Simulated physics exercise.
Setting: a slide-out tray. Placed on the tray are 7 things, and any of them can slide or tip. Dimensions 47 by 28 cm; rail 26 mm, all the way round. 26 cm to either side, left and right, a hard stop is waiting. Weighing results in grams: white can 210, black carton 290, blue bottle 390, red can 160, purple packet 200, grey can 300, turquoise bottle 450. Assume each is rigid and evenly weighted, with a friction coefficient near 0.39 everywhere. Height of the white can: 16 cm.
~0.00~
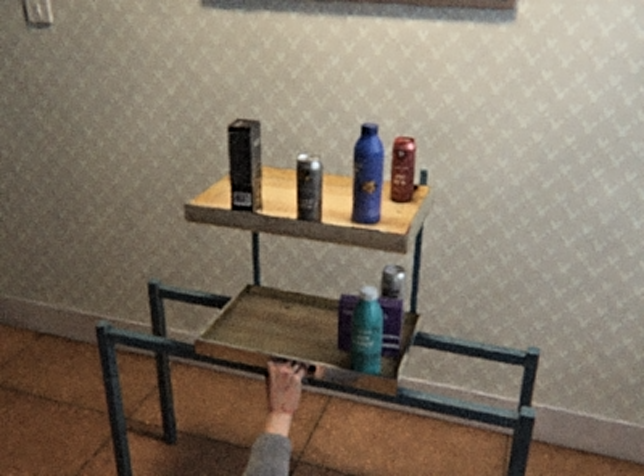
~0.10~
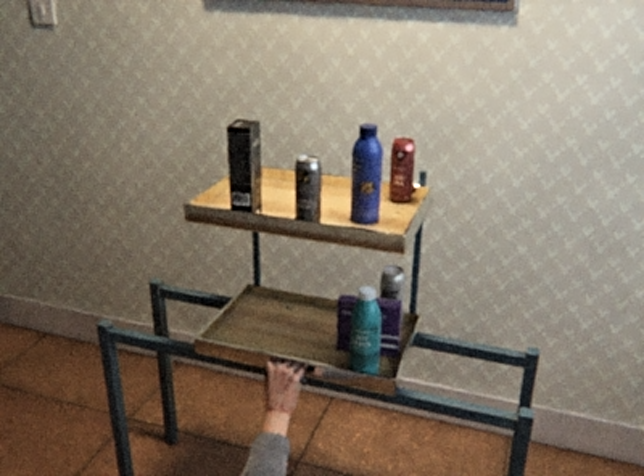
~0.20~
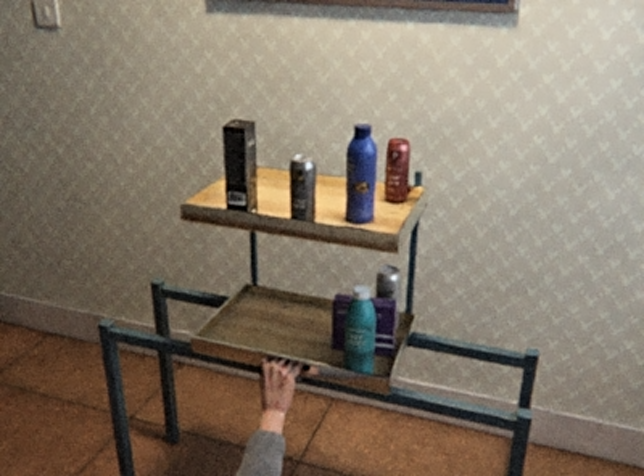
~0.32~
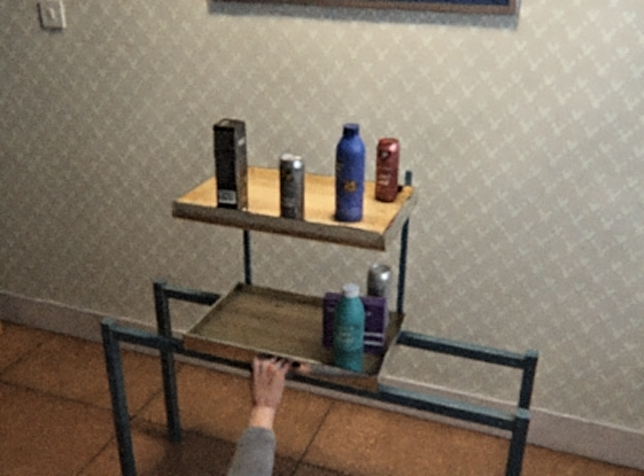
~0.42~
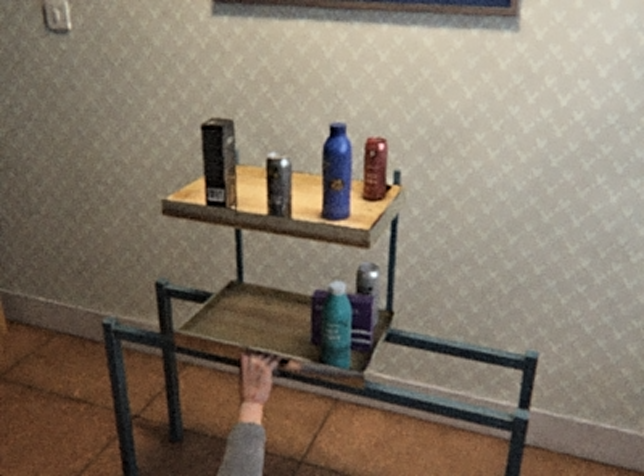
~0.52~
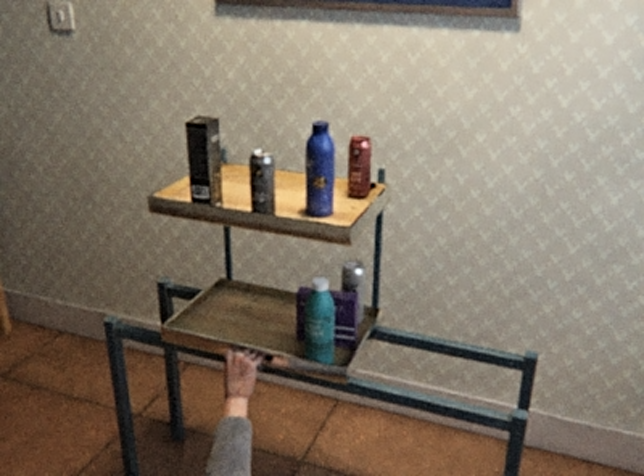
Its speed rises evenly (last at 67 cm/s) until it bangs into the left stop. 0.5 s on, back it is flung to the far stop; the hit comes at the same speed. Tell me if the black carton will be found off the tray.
That one departs.
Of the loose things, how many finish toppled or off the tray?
3.
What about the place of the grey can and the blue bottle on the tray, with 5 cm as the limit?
Grey can: Is displaced. Blue bottle: Is displaced.
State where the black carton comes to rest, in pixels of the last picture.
Rest point: Near (89, 464).
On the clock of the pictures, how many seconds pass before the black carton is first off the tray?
That first happens close to 1.1 seconds.
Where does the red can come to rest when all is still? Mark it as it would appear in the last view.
End point: Approx. (519, 188).
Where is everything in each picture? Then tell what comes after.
The first frame shows tray midway; black carton (246, 170).
The second frame shows tray midway; red can (402, 171); purple packet (369, 326).
The third frame shows tray moved 1 cm left; grey can (303, 192); turquoise bottle (360, 331).
The fourth frame shows tray moved 3 cm left; white can (378, 298); blue bottle (350, 172).
The fifth frame shows tray moved 6 cm left; red can (375, 170); purple packet (342, 321).
The sixth frame shows tray moved 10 cm left; black carton (205, 165); grey can (263, 186).
Around 1.32 s, tray moved 26 cm left; black carton now off the tray; blue bottle at 50° to upright; grey can at 37° to upright.
Around 2.42 s, tray moved 1 cm right; blue bottle on its side; grey can on its side; purple packet shifted 5 cm.
Finally (4.6 s), off the tray, black carton; on their side or leaning hard on the tray, blue bottle and grey can; the other 4 still in place (within 5 cm). In the last view, black carton near (89, 464).
